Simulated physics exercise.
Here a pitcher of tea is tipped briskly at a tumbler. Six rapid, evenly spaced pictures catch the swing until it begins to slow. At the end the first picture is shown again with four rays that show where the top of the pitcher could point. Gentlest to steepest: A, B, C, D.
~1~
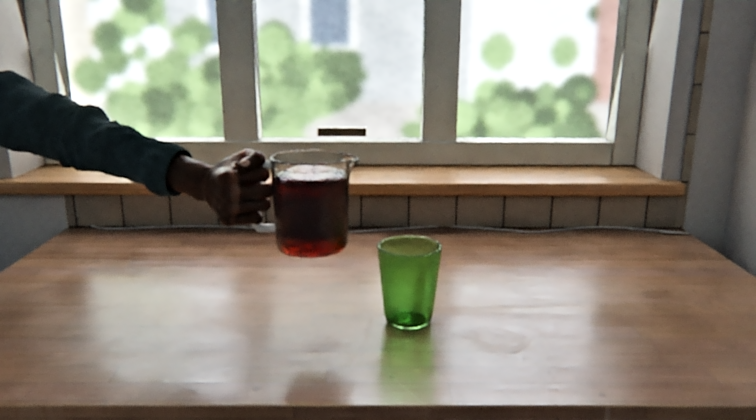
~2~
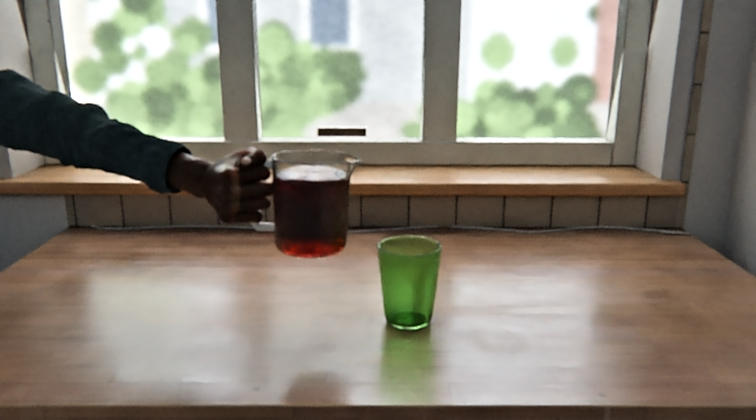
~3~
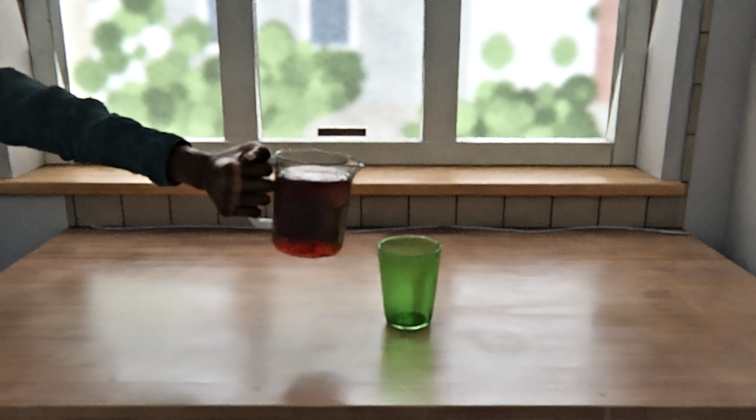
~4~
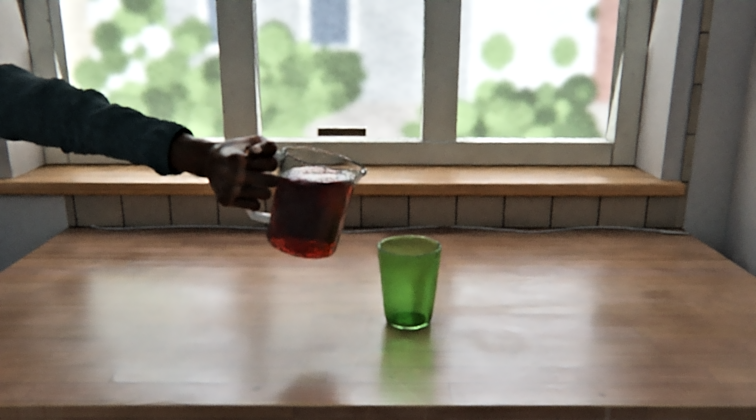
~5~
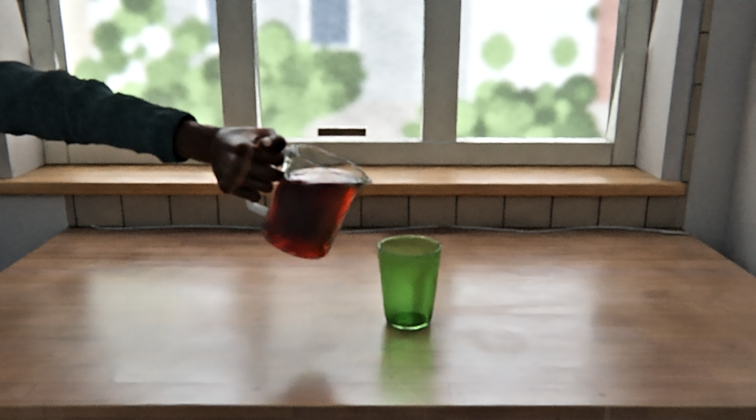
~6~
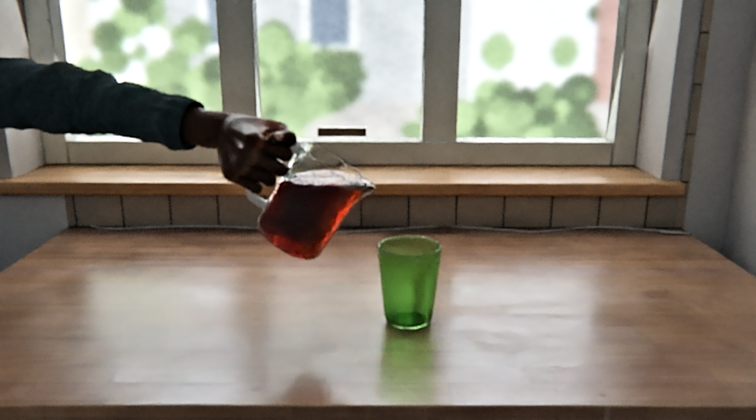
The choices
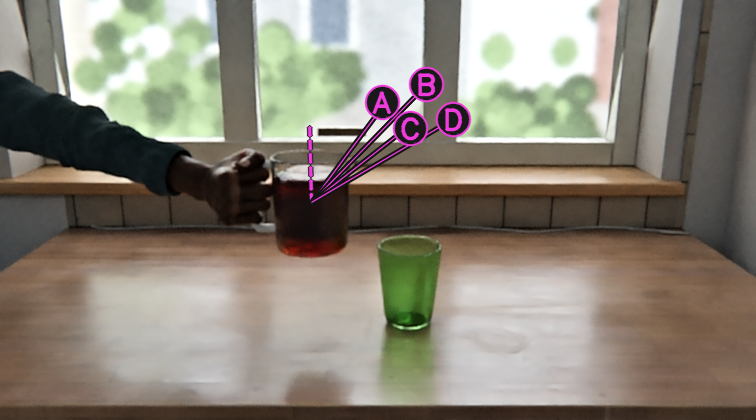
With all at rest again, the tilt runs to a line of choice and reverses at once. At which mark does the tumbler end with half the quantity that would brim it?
D is best.
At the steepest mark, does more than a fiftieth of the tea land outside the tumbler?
No.
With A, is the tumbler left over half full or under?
Under half.
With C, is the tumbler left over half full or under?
Under half.
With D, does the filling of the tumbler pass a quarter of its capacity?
Yes.
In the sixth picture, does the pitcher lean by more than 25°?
Yes, it does.
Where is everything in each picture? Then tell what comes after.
Upright, lip at (357, 159); rim of the tumbler round (410, 245); nothing has left yet, in the first picture.
Upright, lip at (358, 161); nothing has left yet, in the second picture.
Tipped about 7°, lip at (362, 165); nothing has left yet, in the third picture.
Tipped about 14°, lip at (366, 172); nothing has left yet, in the fourth picture.
Tipped about 23°, lip at (371, 180); nothing has left yet, in the fifth picture.
Tipped about 33°, lip at (373, 191); tea is over the lip, down to (373, 191), in the sixth picture.
In magenta, A at (374, 117); B at (414, 96); C at (394, 137); D at (438, 127).
With A, the tumbler ends with about 12 % of what it can hold.
With B, the tumbler ends with about 23 % of what it can hold.
With C, the tumbler ends with about 36 % of what it can hold.
With D, the tumbler ends with about 51 % of what it can hold.
